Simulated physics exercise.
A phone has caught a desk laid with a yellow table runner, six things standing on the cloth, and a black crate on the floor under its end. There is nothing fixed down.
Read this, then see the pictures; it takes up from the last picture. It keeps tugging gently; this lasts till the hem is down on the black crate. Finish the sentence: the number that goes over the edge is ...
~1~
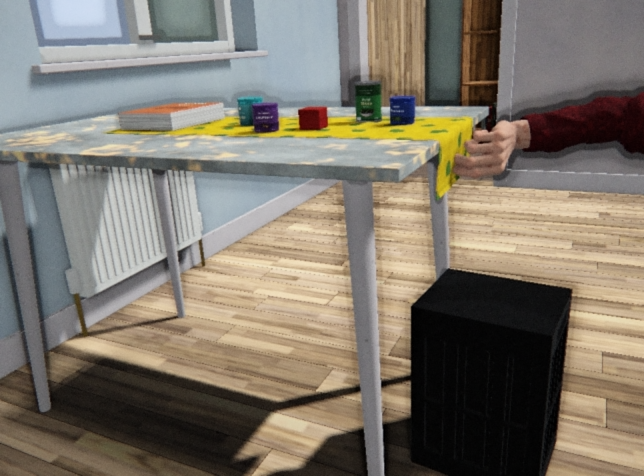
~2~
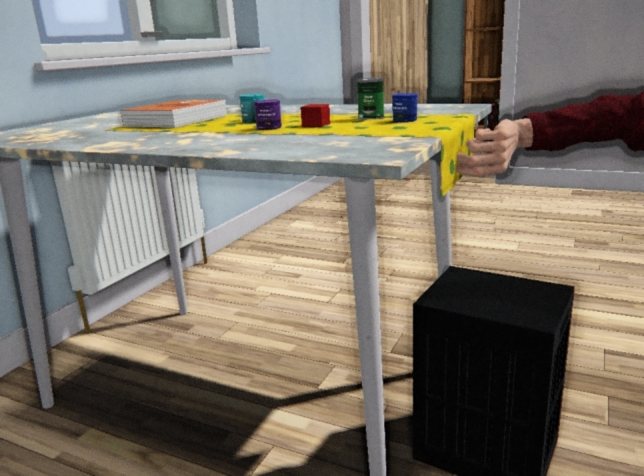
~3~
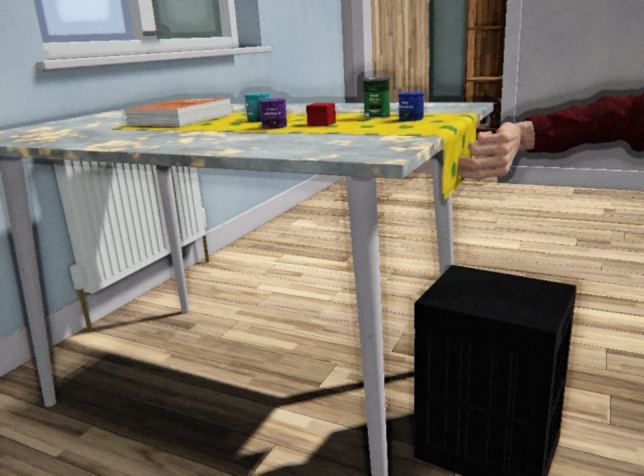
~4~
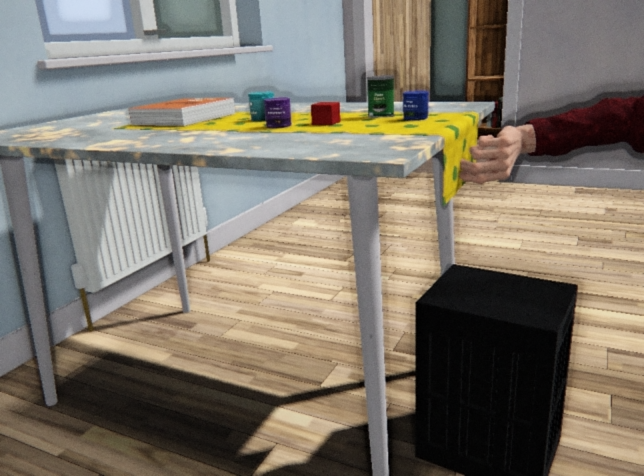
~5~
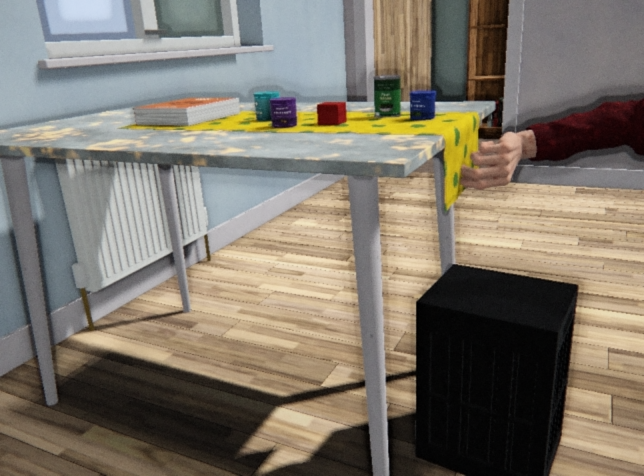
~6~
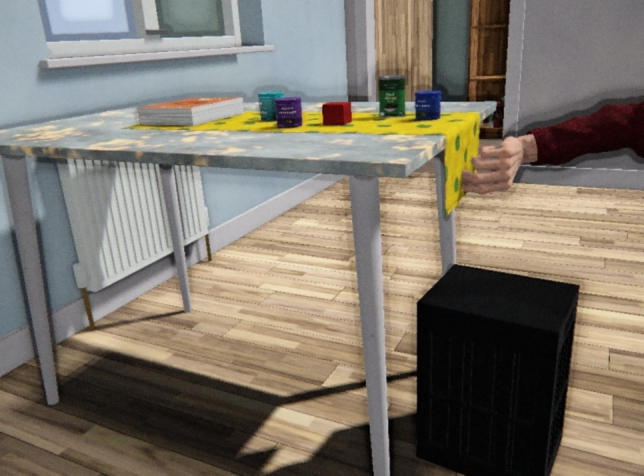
The number that goes over the edge is two.
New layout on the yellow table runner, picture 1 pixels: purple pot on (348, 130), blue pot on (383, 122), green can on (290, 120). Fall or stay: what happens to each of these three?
Purple pot lost, blue pot lost, green can safe.
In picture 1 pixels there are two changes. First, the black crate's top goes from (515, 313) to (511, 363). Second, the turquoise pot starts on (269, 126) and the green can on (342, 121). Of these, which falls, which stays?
Here's what happens: The turquoise pot remains aboard, the green can leaves its perch.
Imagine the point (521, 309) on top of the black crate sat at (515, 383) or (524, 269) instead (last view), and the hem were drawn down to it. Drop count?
We'd see 4, then 1.
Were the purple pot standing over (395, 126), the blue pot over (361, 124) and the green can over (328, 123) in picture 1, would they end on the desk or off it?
My call: The purple pot takes a tumble; the blue pot takes a tumble; the green can hangs on.
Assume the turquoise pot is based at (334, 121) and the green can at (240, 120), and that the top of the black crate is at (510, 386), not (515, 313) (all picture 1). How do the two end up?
Turquoise pot: Lost; green can: Safe.
Soon after, hem near (463, 252); blue pot gone.
After that, hem on the crate; blue pot and green can gone.
In the end, hem on the crate; blue pot and green can gone. It carries off two.
